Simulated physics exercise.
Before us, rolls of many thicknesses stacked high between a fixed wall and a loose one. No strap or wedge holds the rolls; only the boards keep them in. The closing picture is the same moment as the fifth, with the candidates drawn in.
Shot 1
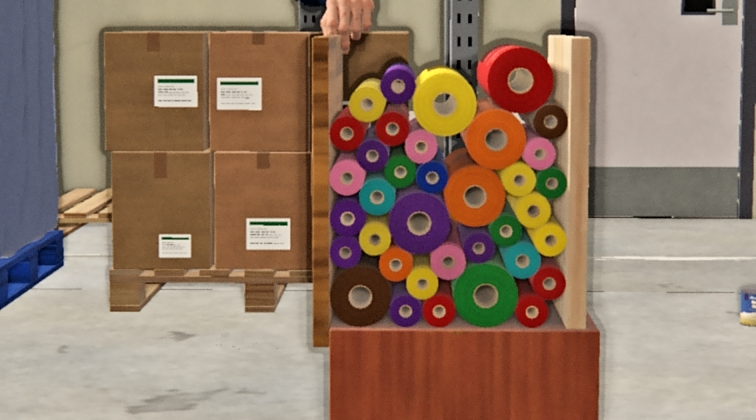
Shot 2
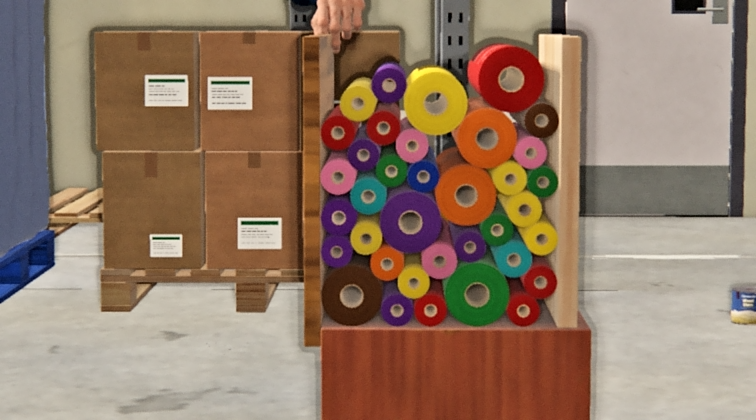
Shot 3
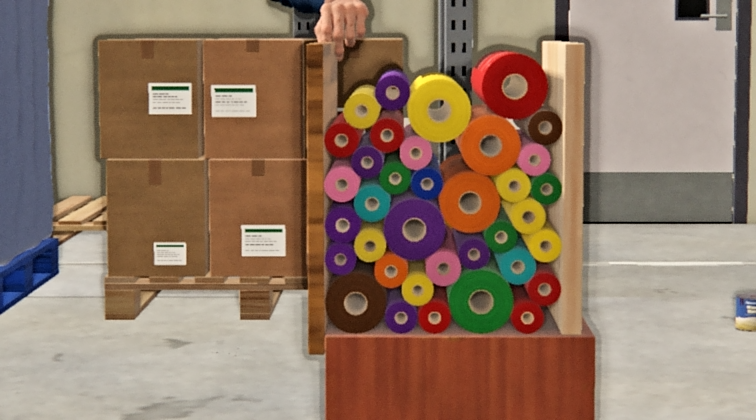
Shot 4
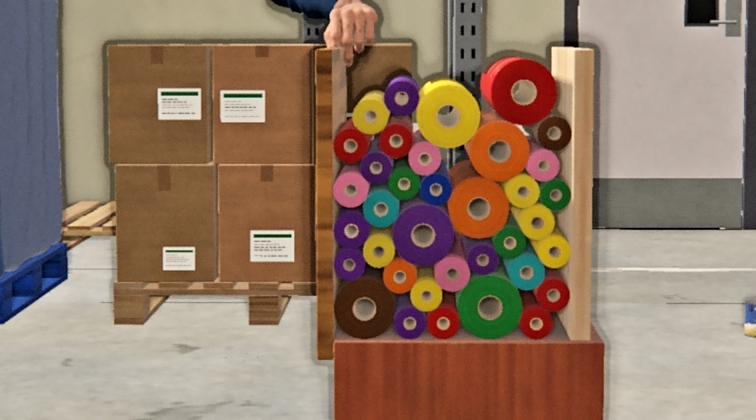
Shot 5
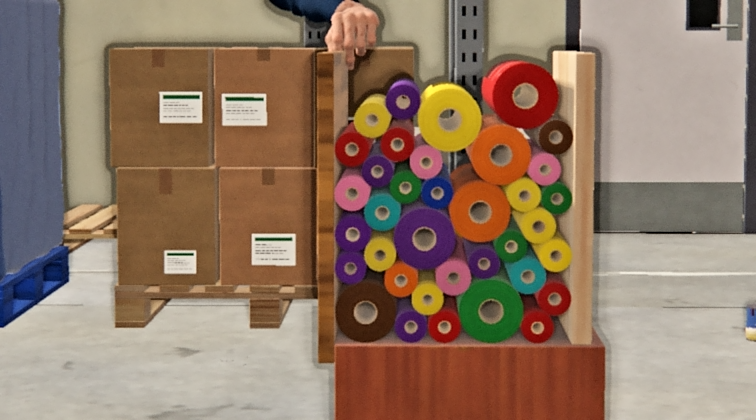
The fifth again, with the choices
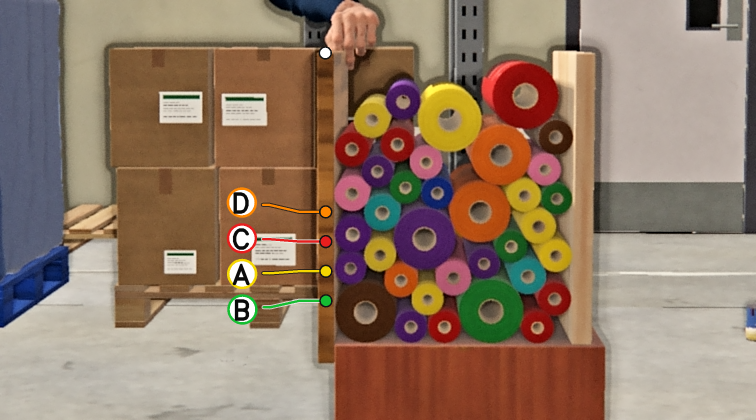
A hand rests on the left side board of a stack of colourful rolls, which stay still as the view shifts slightly.
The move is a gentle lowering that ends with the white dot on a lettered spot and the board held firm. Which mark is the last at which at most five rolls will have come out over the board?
Down to D.
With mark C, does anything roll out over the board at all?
Yes, at C.
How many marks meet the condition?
One of the four.
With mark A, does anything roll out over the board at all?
At A: Yes.
On the marked copy, A at (326, 271); B at (326, 301); C at (326, 242); D at (326, 212); the white dot at (326, 53).
With D. Early on, top of the board (334, 127).
Further on, top of the board (334, 208).
At the end, top of the board (334, 211), three out over the board.
As for the rest, A more than five out over the board; B more than five out over the board; C six out over the board.
